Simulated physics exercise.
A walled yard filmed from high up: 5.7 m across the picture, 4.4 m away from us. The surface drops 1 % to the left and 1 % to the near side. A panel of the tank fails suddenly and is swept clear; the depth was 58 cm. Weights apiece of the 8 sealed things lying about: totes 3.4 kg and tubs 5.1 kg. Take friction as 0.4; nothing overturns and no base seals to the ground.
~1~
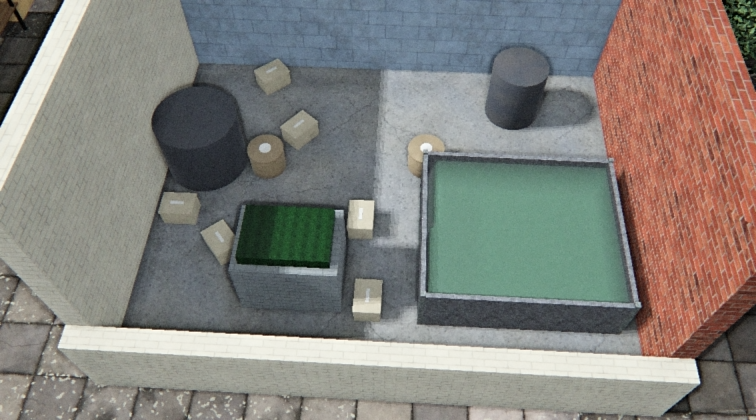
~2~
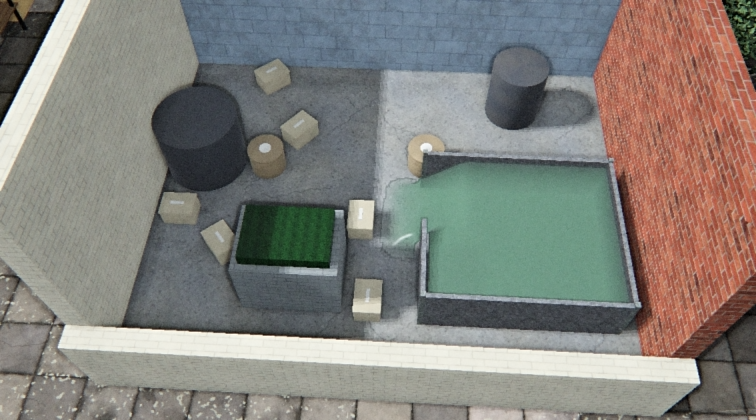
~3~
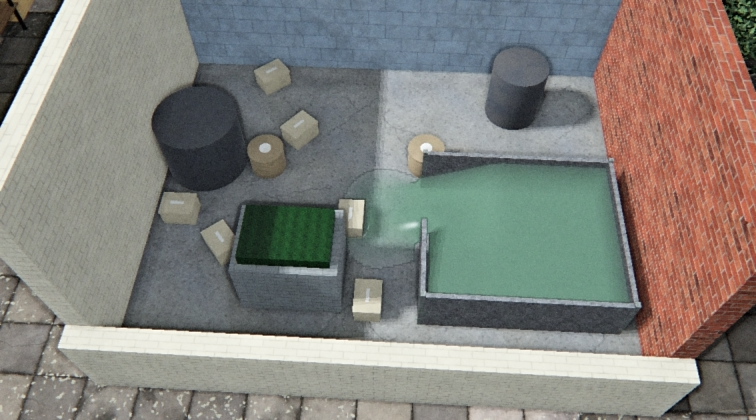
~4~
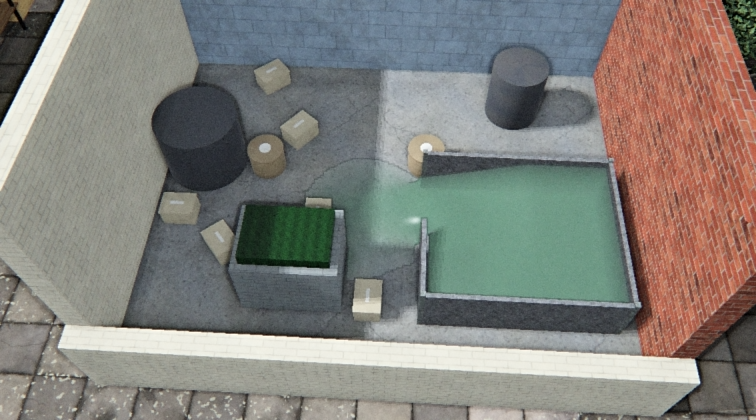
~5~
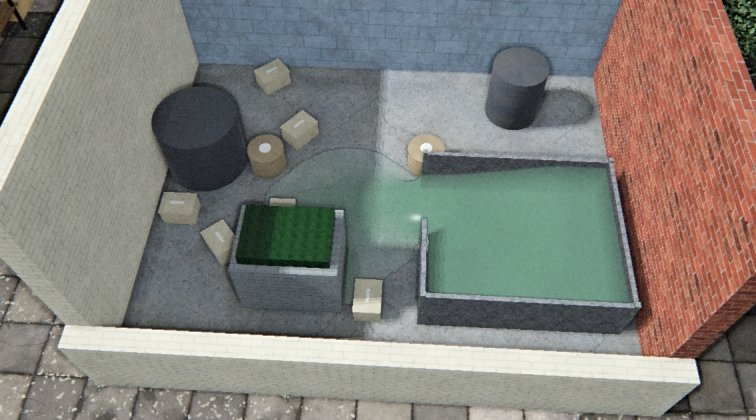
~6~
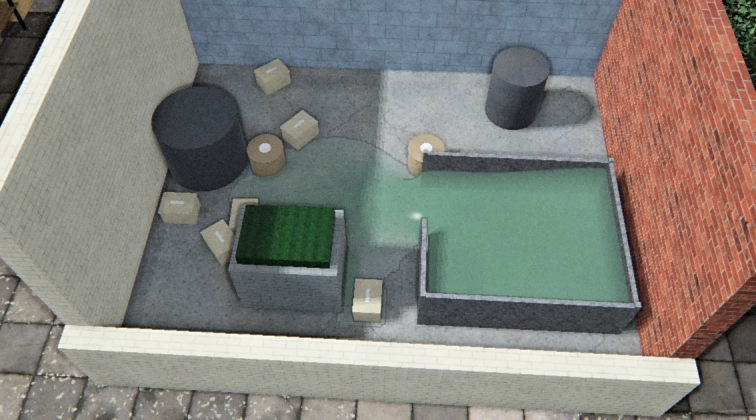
The clip shows a walled yard from above as a gap opens in the left side of a tank and greenish water spreads leftward across the floor, pushing one pale box left behind a grass-topped block while the other objects stay put.
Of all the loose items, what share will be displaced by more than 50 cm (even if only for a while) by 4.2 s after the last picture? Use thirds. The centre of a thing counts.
That comes to two thirds or more.
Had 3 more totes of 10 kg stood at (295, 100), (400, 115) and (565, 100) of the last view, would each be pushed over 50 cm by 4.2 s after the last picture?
In turn: Past it, less, short of it.
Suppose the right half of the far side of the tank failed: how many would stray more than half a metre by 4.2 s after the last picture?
In that case 5 of them.
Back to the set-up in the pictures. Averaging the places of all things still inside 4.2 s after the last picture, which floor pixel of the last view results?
At about (396, 209).
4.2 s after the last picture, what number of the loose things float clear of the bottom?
I count 7.
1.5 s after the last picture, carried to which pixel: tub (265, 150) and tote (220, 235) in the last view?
Around (206, 79) and (177, 314).
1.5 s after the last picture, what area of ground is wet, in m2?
About 14 m2.
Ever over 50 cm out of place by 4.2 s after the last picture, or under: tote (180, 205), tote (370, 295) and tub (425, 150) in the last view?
In that order: Past it, more, less.
Then, 0.4 s after the last picture 1 of 8 are over 50 cm from their spots; 2 afloat.
Then, 1.5 s after the last picture 4 of 8 are over 50 cm from their spots; 5 afloat.
Then, 2.8 s after the last picture 6 of 8 are over 50 cm from their spots; 7 afloat.
Then, 4.2 s after the last picture 7 of 8 are over 50 cm from their spots, and 7 have been at some point; 7 afloat.
